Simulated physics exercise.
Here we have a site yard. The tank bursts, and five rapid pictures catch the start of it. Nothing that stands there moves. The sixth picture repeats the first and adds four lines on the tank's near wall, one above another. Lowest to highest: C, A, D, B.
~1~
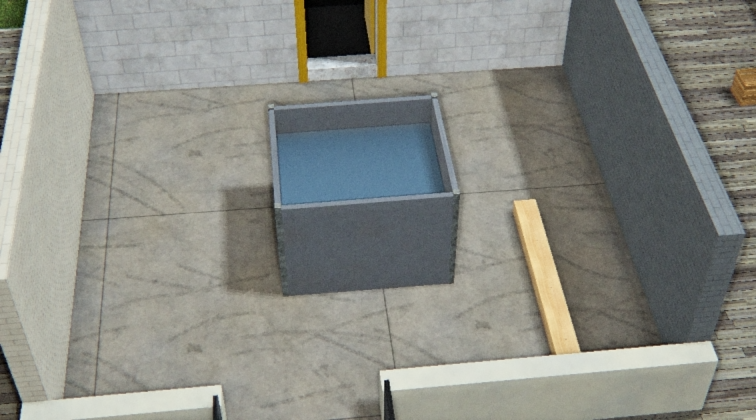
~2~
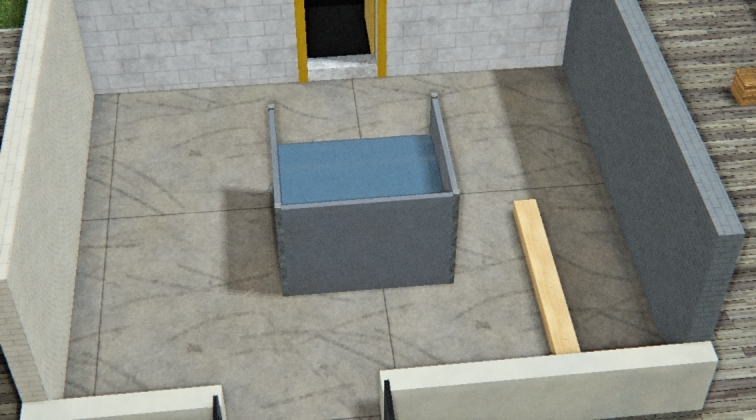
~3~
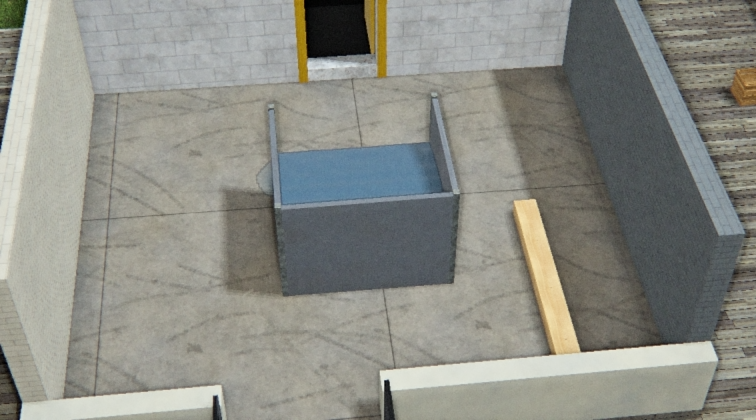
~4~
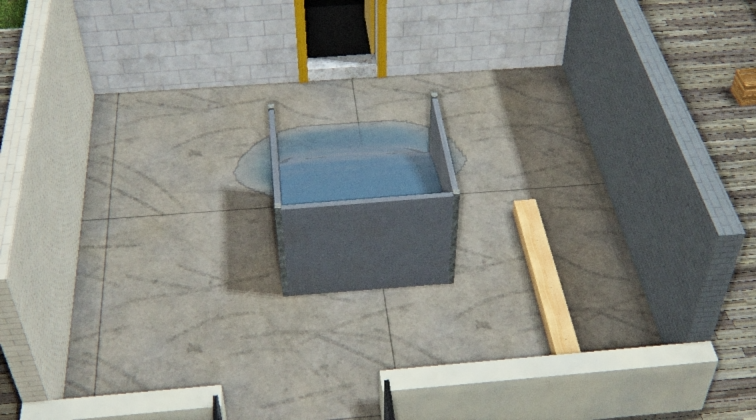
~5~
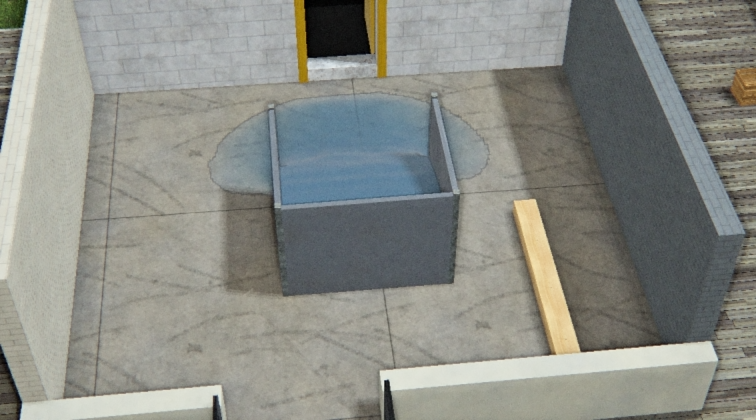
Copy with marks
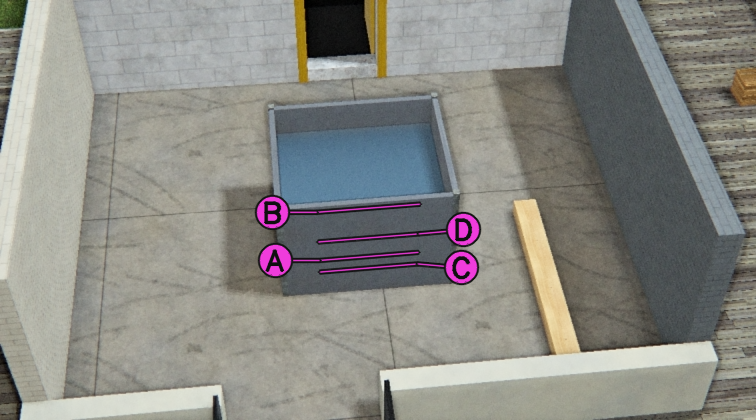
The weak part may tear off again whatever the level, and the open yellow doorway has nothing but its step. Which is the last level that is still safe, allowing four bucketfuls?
Line C.
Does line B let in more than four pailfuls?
Yes, it does.
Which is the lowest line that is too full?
Here it is line A.
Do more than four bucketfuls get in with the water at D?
Yes.
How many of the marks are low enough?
One of them.
On the marked copy, A at (369, 256); B at (368, 208); C at (369, 267); D at (368, 237); from the bottom up C, A, D, B.
For line A, about 10 bucketfuls get in.
For line B, dozens of bucketfuls pour in.
For line C, a bucket or two gets in.
For line D, dozens of bucketfuls pour in.
